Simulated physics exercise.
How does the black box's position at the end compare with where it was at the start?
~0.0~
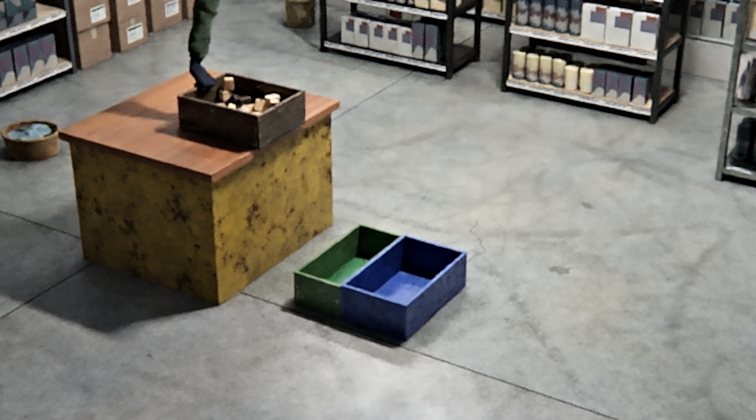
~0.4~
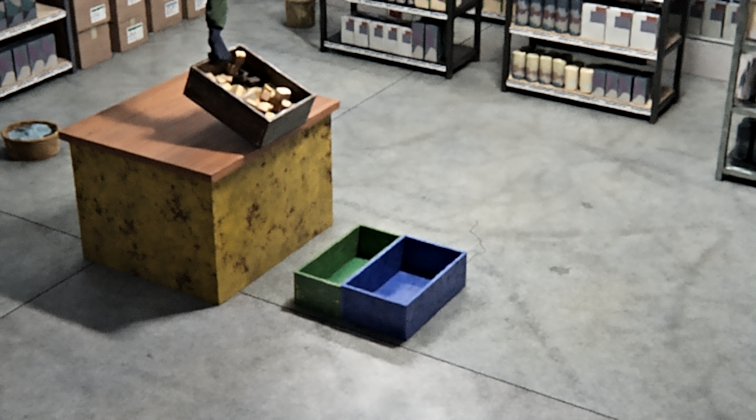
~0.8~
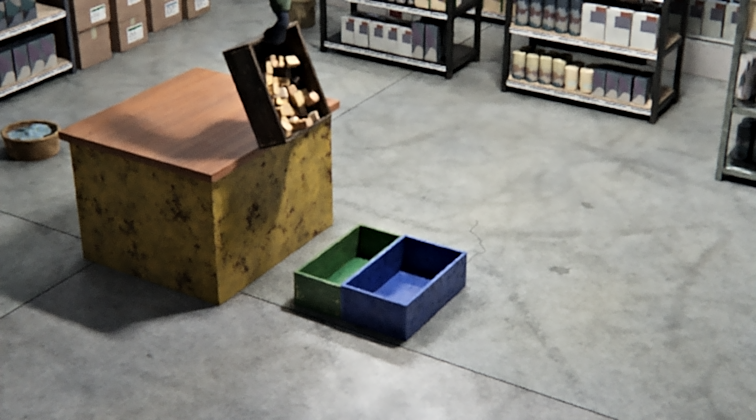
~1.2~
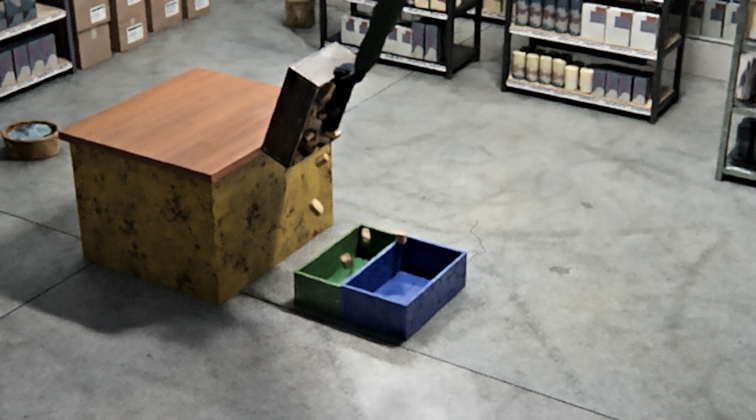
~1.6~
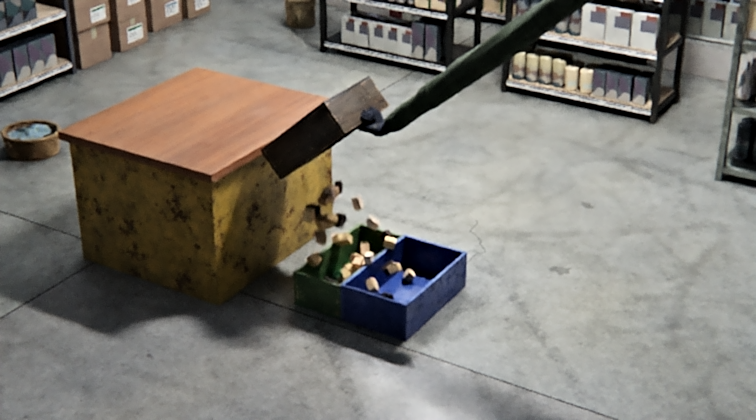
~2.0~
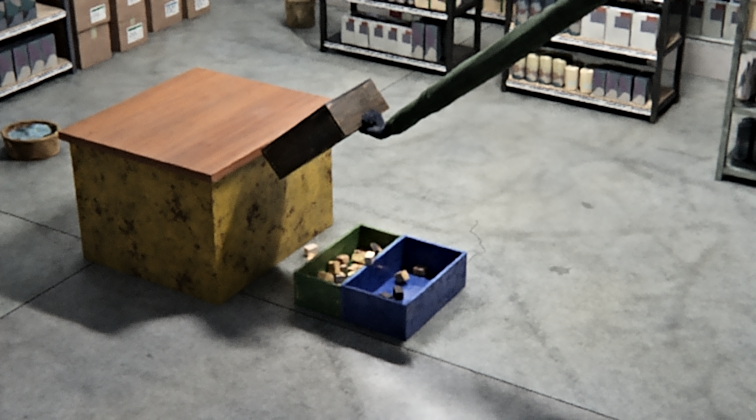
At the start it sits upright on top of the bench, full of wooden blocks. By the end it is farther right and a little lower in view, tipped well over past the bench's edge and held there by the arm.
